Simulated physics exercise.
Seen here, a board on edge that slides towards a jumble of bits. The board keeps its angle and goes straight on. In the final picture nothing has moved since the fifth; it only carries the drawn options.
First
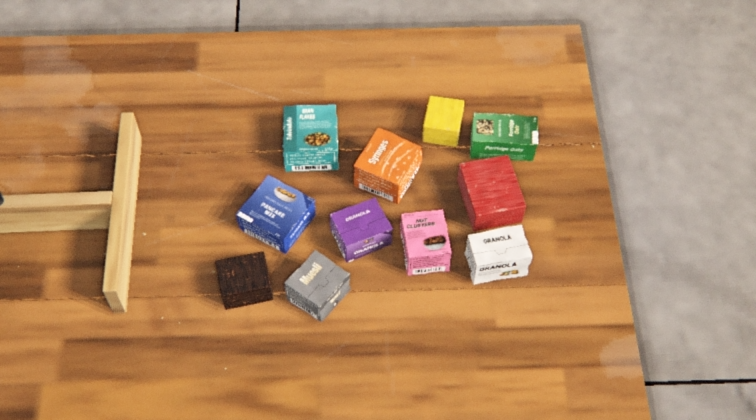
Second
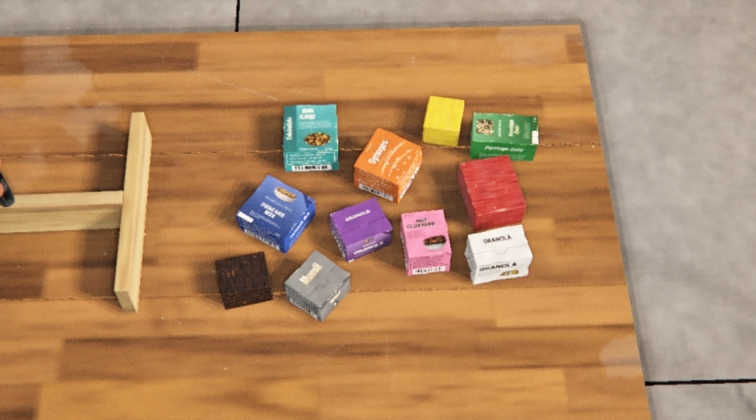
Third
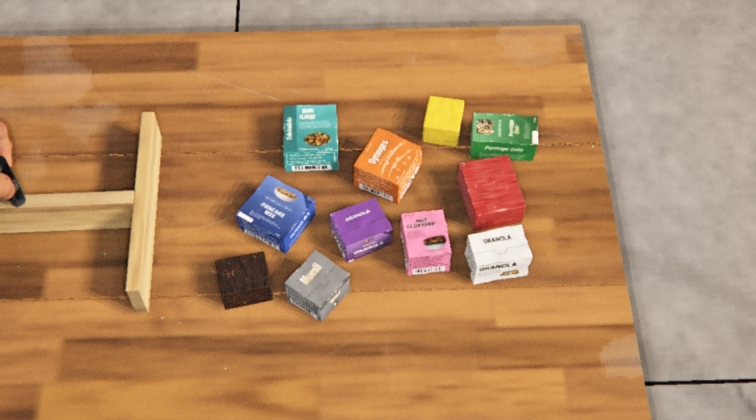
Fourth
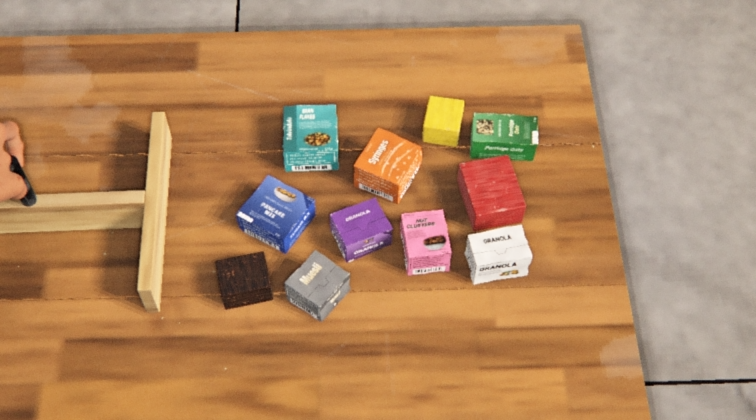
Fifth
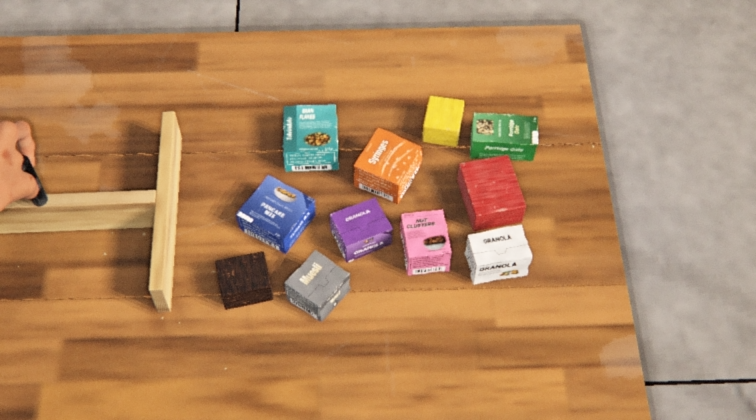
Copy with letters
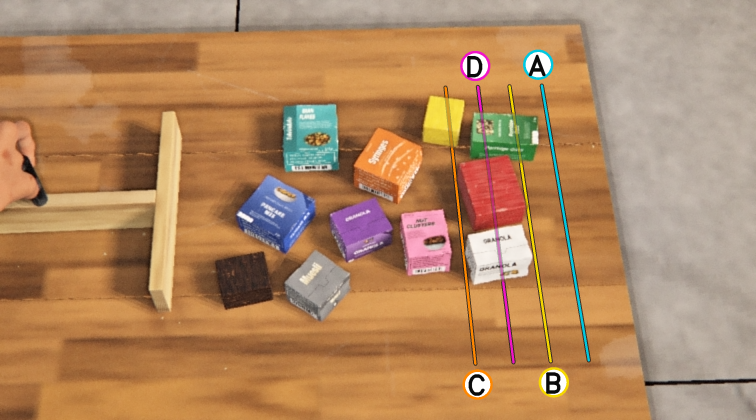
In the video, a wooden board on edge slides slowly right across a wood-patterned tabletop toward a jumble of colourful small boxes and blocks, which stay still, as a hand holding a dark object comes into view behind it.
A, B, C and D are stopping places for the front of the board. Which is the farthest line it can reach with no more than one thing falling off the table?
Stop at C.
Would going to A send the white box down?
By then, yes.
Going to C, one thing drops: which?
The white box.
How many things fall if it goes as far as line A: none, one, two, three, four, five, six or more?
In all, six or more.
On the copy, A at (563, 212); B at (528, 213); C at (459, 214); D at (494, 213).
On C. First, board (269, 193); grey packet (360, 279); black block (303, 281).
Then, board (375, 190); white box (557, 267); green packet (521, 134).
Finally, board (456, 188); white box over the edge; green packet (590, 125); one fallen.
By contrast, A drops seven; B drops four; D drops four.
